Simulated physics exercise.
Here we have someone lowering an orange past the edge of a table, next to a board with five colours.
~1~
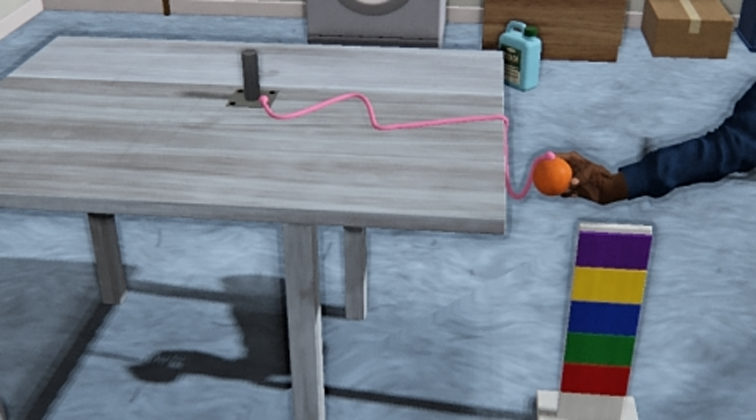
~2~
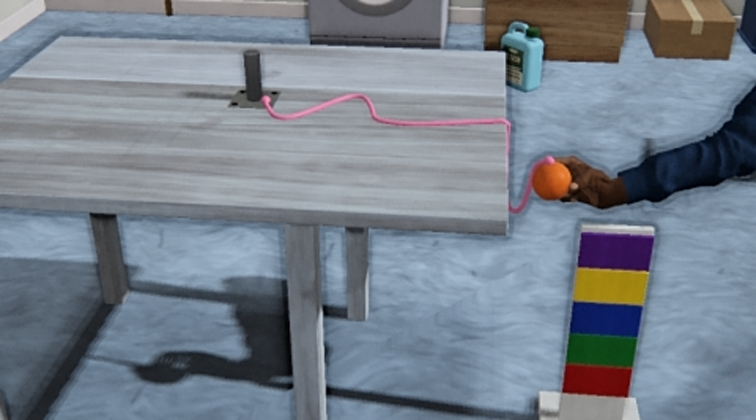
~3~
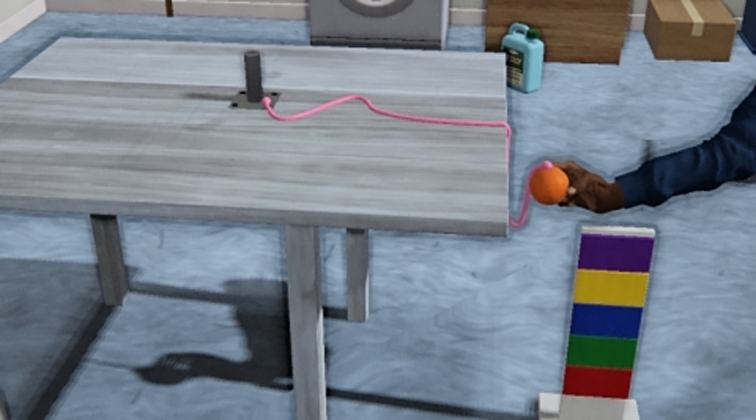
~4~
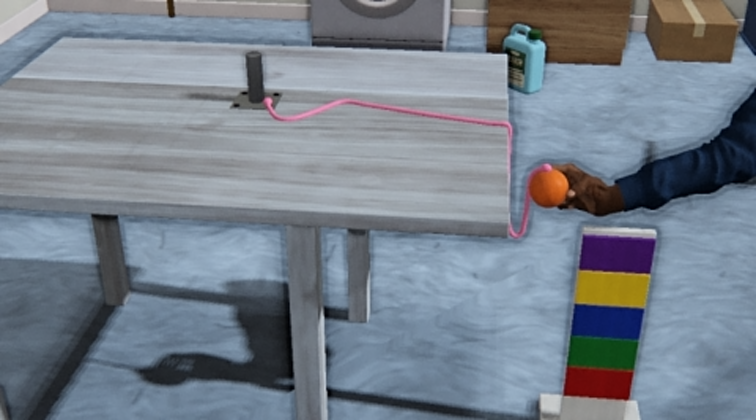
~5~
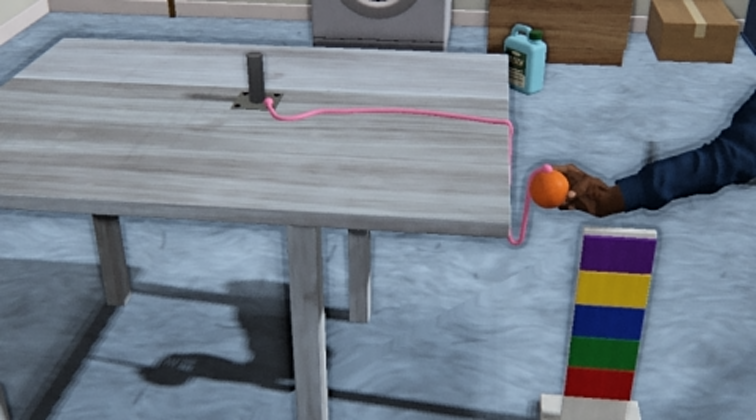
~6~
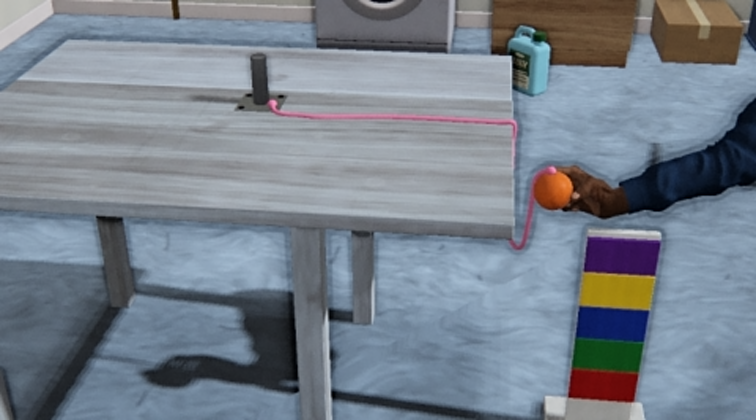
A pink cord tied to a dark post on a grey wooden table slides slightly over the right edge, its bends straightening as its hanging loop lengthens. A hand in a dark blue sleeve holds the cord's orange ball beside the table, lowering it slightly, above an upright board striped purple, yellow, blue, green and red. The slightly raised view of a blue-floored room, with a turquoise jug and cardboard box behind, shifts very little.
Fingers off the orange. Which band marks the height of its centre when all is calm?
The red one.
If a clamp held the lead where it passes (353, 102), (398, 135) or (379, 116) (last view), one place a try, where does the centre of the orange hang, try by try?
In that order: (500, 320), (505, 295) and (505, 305).
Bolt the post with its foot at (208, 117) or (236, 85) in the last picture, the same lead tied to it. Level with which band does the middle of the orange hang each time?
One after the other, green; green.
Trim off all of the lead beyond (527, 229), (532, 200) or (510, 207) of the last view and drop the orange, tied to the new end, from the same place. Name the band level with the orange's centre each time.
One after the other, blue; green; purple.
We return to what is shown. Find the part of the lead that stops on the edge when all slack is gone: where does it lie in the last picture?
Near (498, 123).
A little later, orange near (477, 334); level with green.
Next, orange near (502, 364); level with red.
When it is over, orange near (492, 360); level with red. The lead holds its middle at red.
